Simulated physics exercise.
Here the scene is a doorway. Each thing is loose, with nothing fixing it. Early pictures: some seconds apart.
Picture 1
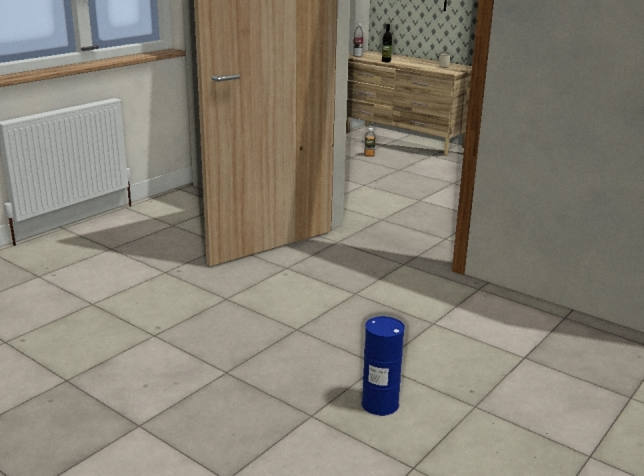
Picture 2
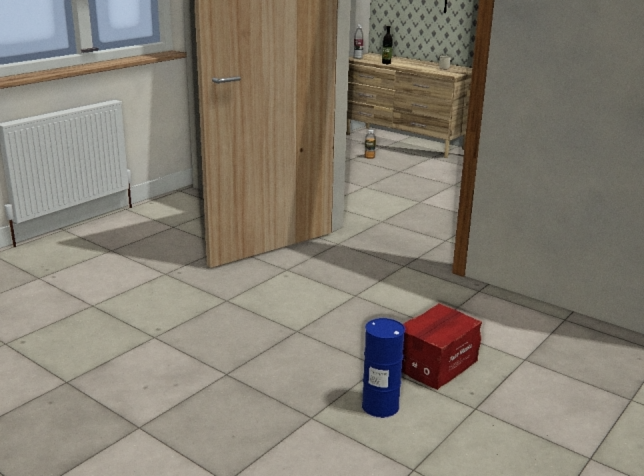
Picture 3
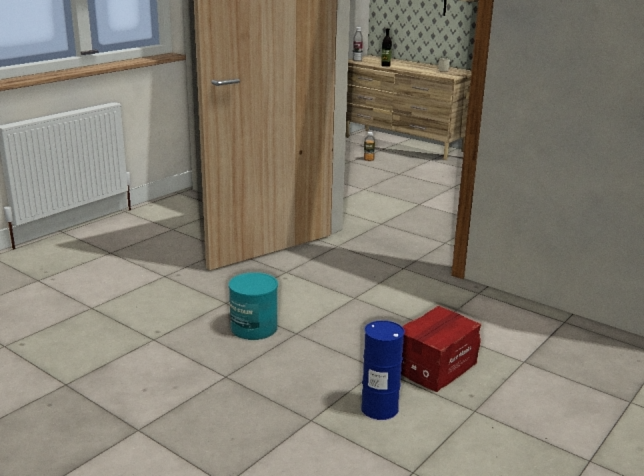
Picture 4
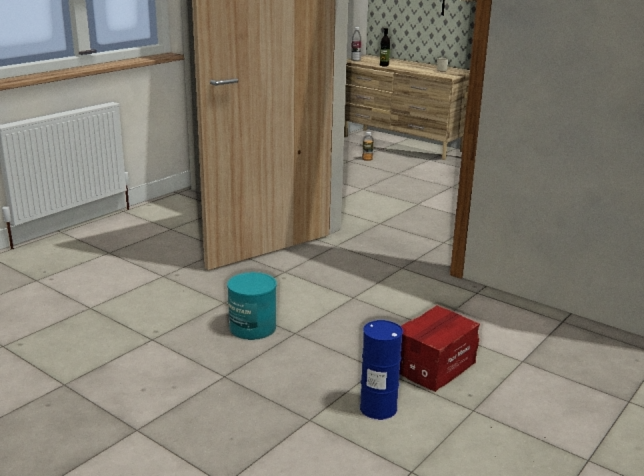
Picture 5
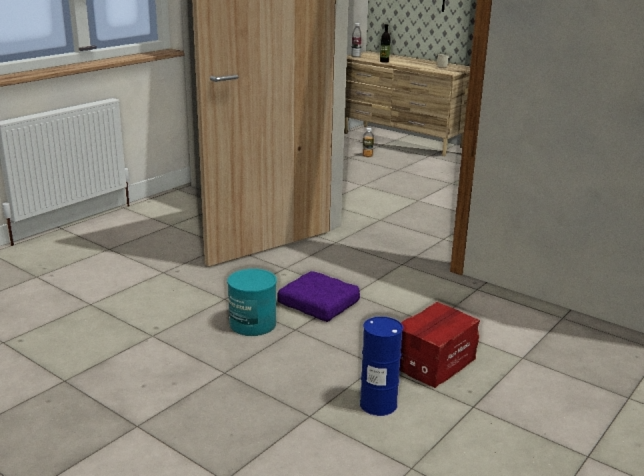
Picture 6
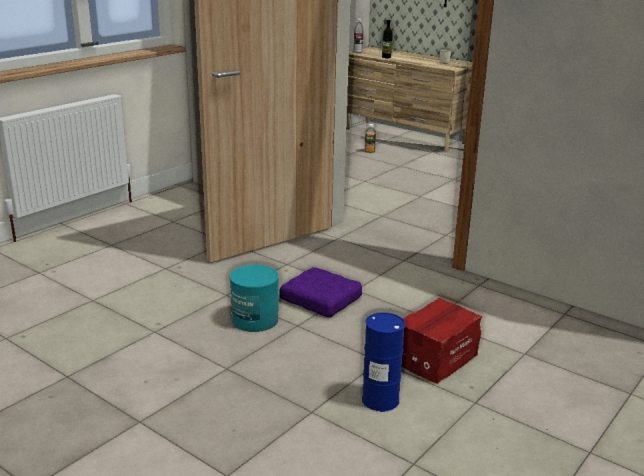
A red parcel, turquoise pail and purple cushion appear in turn near a still blue canister.
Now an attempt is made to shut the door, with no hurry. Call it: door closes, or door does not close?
Door closes.
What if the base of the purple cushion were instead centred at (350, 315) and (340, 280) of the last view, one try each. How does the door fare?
Well, the first time the door completes its swing, and the second time it halts partway.
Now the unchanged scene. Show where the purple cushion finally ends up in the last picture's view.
Near pixel (372, 304).
Then, 1.10 s past the last view, open by 72°.
Then, 1.50 s past the last view, open by 52°; purple cushion displaced a little near (353, 298).
Then, 2.00 s past the last view, open by 27°; purple cushion displaced about its own width near (372, 304).
Finally, open by 0°; moved from the start, purple cushion; the other 3 still in place. Final places as the last picture's camera would see them, purple cushion near (372, 304).
